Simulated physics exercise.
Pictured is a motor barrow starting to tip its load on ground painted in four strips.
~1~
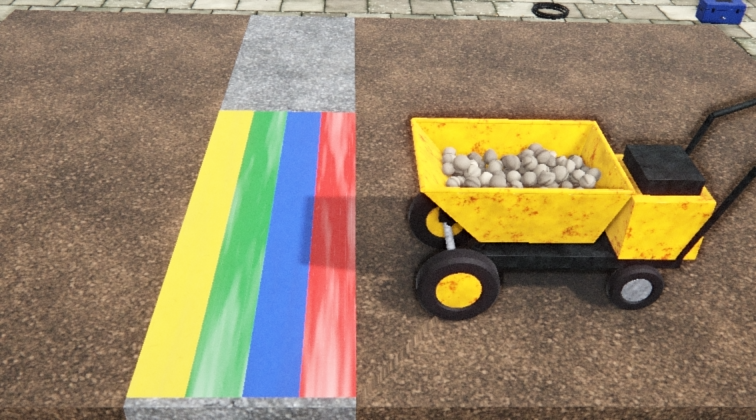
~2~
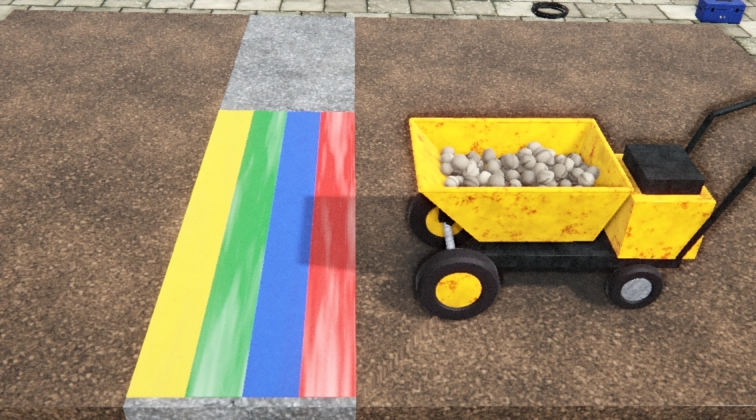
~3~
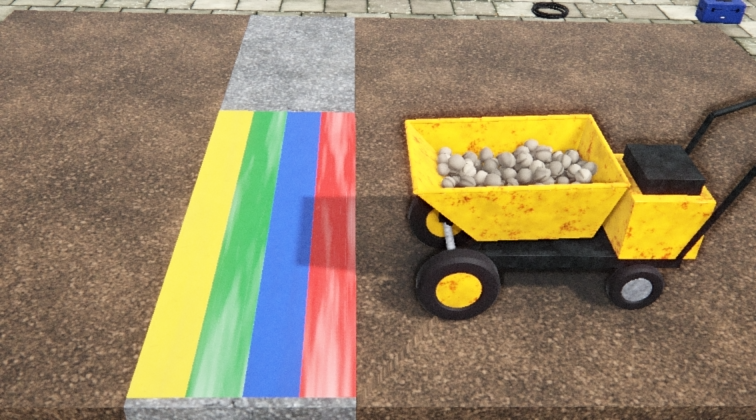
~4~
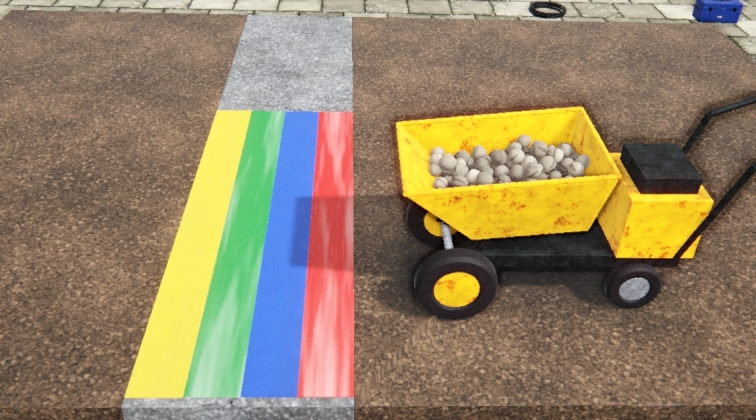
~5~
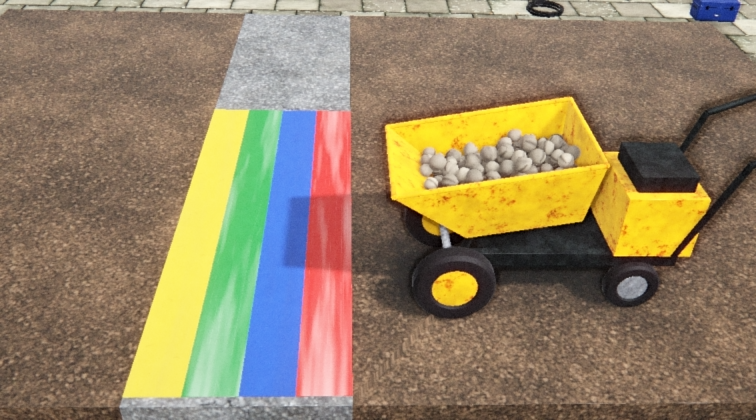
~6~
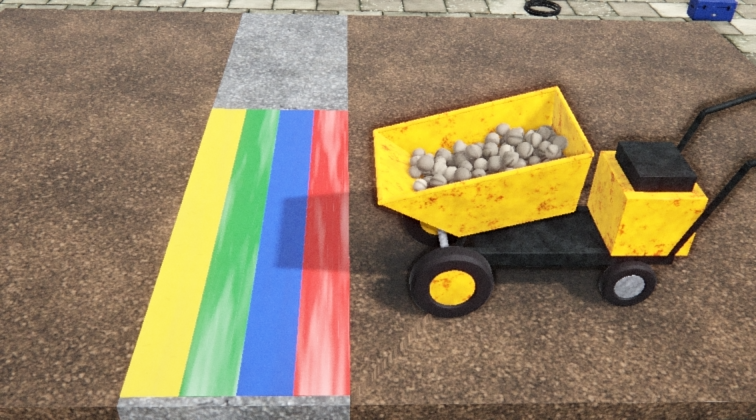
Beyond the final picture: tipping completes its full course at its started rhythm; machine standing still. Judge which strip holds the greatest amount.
Greatest amount: The blue strip.
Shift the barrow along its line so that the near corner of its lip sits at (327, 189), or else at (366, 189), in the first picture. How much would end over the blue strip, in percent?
From the first spot you get 0 percent, and from the second 20 percent.
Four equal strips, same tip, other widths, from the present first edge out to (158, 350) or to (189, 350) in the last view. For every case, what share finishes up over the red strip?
Near 10 and then 10 in a hundred.
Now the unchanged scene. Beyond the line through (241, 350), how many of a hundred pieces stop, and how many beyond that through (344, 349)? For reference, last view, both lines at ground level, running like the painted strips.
Respectively 30 and 90 %.
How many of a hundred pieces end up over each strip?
The red strip carries 15 per cent, the blue strip 40 per cent, the green strip 20 per cent and the yellow strip 10 per cent.
Soon, skip tipped steeply; all in the skip.
A while on, skip tipped right over; most in the skip; a small part over the red strip; a small part over the blue strip; a stray few falling.
Towards the end, skip tipped right over; a small part in the skip; a small part over the red strip; about a third over the blue strip; about a quarter over the green strip; a small part over the yellow strip; a stray few off the paint.
Finally, skip tipped right over; a small part in the skip; a small part over the red strip; about a third over the blue strip; about a quarter over the green strip; a small part over the yellow strip; a stray few off the paint.
